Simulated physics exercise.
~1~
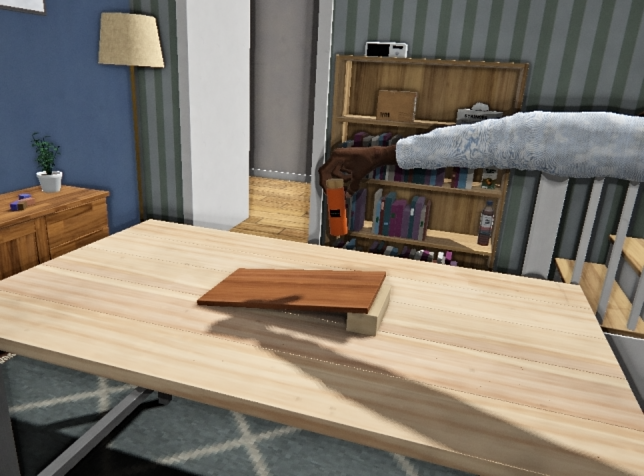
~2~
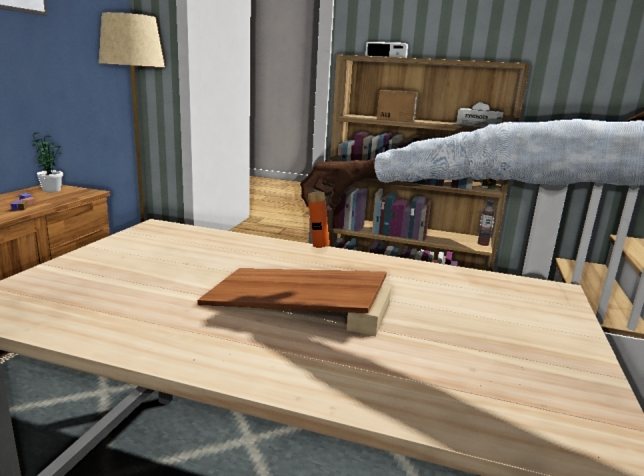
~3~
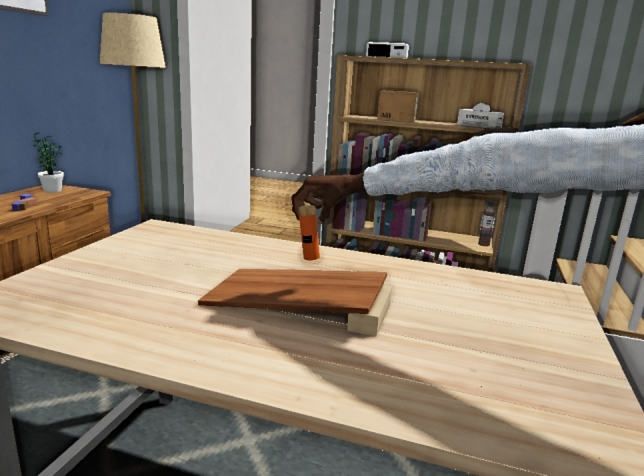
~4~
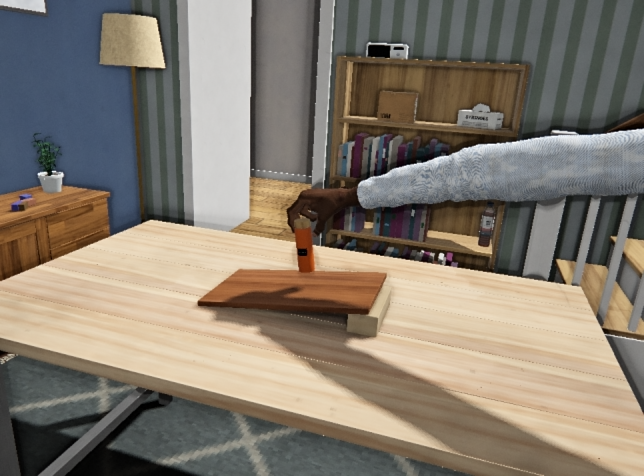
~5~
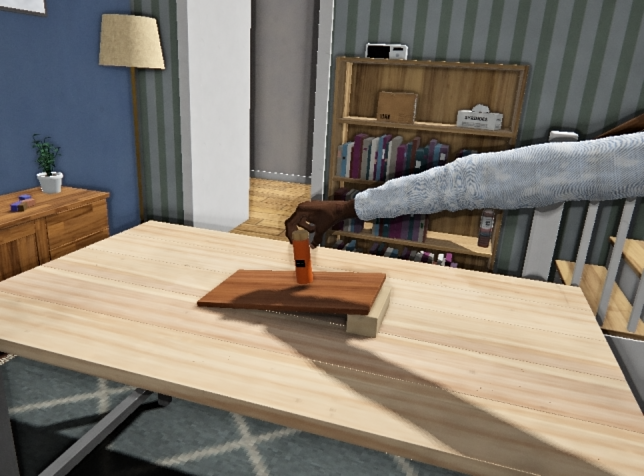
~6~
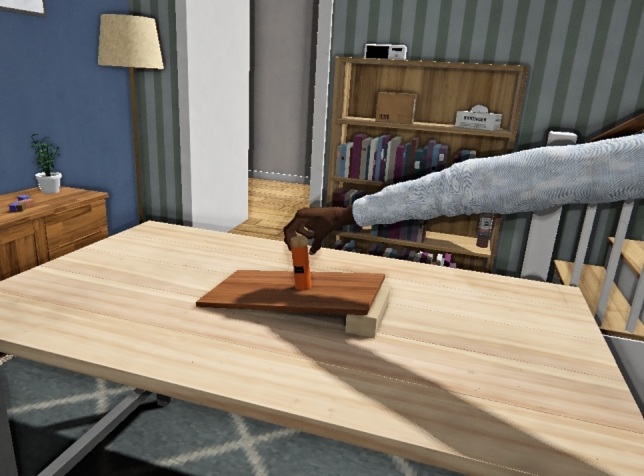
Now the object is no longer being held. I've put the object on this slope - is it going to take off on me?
It does not budge.
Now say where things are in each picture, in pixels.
Still above its spot; orange shaker (337, 207), in the first frame.
Still above its spot; orange shaker (319, 220), in the second frame.
Still above its spot; orange shaker (309, 233), in the third frame.
Still above its spot; orange shaker (304, 245), in the fourth frame.
Still above its spot; orange shaker (302, 257), in the fifth frame.
Set down, still held; orange shaker (301, 263), in the sixth frame.
Then, 0.20 s after the last picture, nothing has stirred.
Then, 0.40 s after the last picture, orange shaker resting near (301, 263).
At rest, it is in place. Seen from the same camera at the end, orange shaker near (301, 263). The orange shaker stays where it is put.
